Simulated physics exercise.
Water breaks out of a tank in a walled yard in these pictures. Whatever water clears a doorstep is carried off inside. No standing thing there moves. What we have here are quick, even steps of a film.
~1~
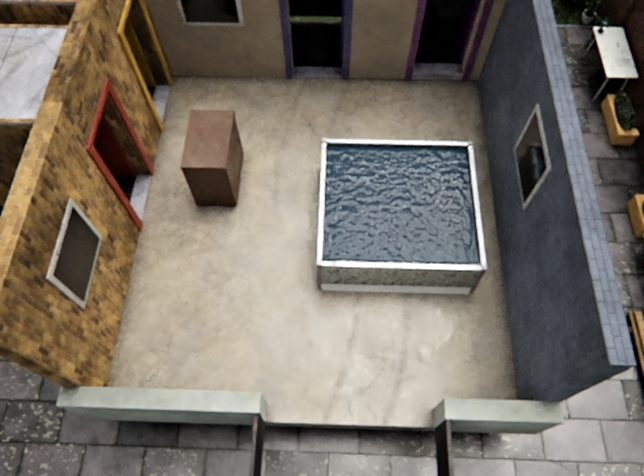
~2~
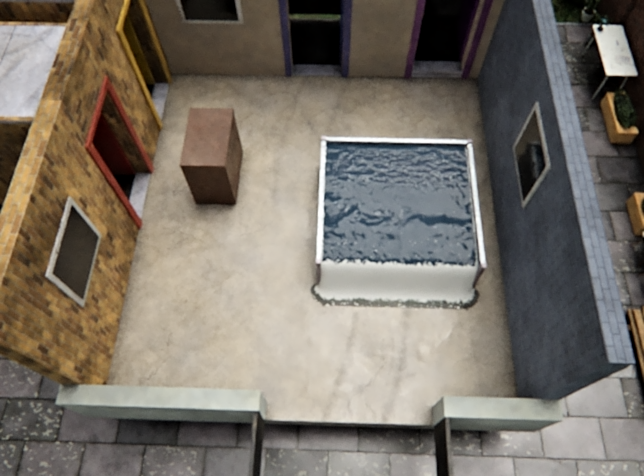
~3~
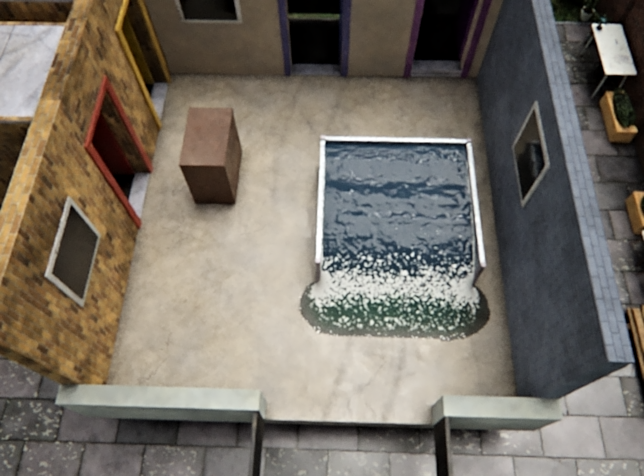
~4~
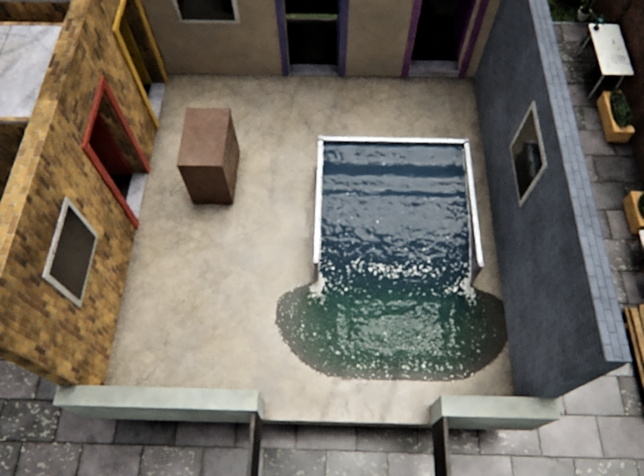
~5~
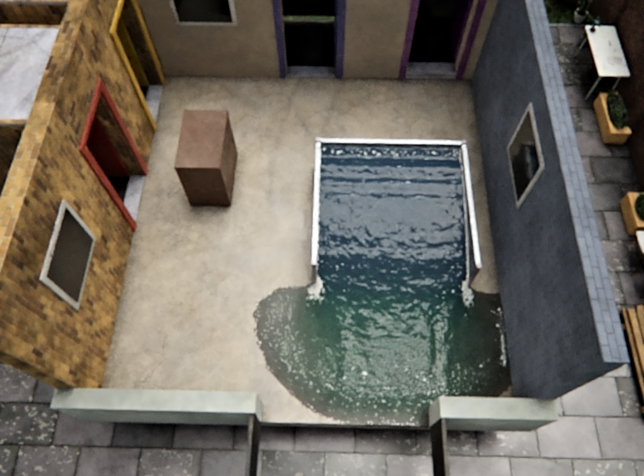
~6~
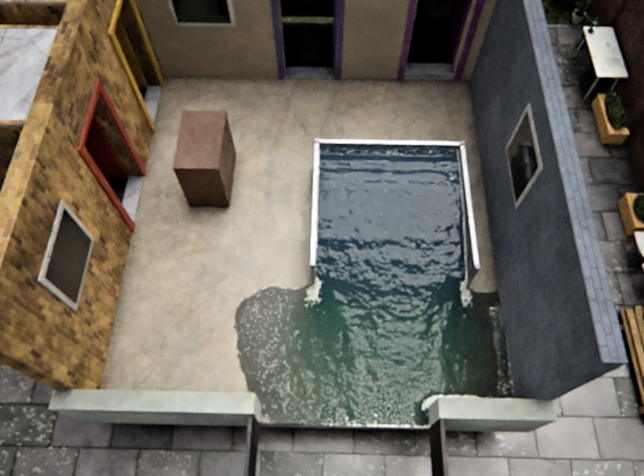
In a walled yard, water burst from the near side of a raised tank, foamed onto the floor, and spread left and right and forward to the low front wall, while a brown block stood still.
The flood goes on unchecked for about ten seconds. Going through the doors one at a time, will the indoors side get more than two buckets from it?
Outcome: Purple door: Within two buckets; yellow door: Within two buckets; blue door: Within two buckets; red door: Within two buckets.
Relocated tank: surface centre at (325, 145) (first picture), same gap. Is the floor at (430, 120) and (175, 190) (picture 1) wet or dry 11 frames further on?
One after the other: Untouched, untouched.
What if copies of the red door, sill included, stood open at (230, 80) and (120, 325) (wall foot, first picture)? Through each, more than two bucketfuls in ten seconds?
Falls short, then goes past it.
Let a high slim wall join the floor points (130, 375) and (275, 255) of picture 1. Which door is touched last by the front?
In my view it's the yellow one.
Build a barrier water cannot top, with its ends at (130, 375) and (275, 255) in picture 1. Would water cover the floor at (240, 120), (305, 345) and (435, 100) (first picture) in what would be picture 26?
Taking the points in the order given, they are high and dry, inundated and high and dry.
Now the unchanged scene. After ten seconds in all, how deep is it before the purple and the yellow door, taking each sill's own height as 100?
Estimate, in order: 10 and 100 percent.
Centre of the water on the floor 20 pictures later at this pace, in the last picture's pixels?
(379, 298).
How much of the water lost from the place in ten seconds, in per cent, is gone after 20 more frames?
Share gone by then: About 70 %.
A moment on, water covers 25 % of the floor; the purple door not reached, the yellow door not reached, the blue door not reached, the red door not reached.
Next, water covers 30 % of the floor; the purple door not reached, the yellow door not reached, the blue door not reached, the red door not reached.
Then, water covers 40 % of the floor; the purple door not reached, the yellow door not reached, the blue door not reached, the red door not reached.
Later, water covers 65 % of the floor; the purple door wet at the sill, nothing in, the yellow door not reached, the blue door wet at the sill, nothing in, the red door wet at the sill, nothing in.
In the end, water covers 85 % of the floor; the purple door wet at the sill, nothing in, the yellow door wet at the sill, nothing in, the blue door wet at the sill, nothing in, the red door wet at the sill, nothing in.
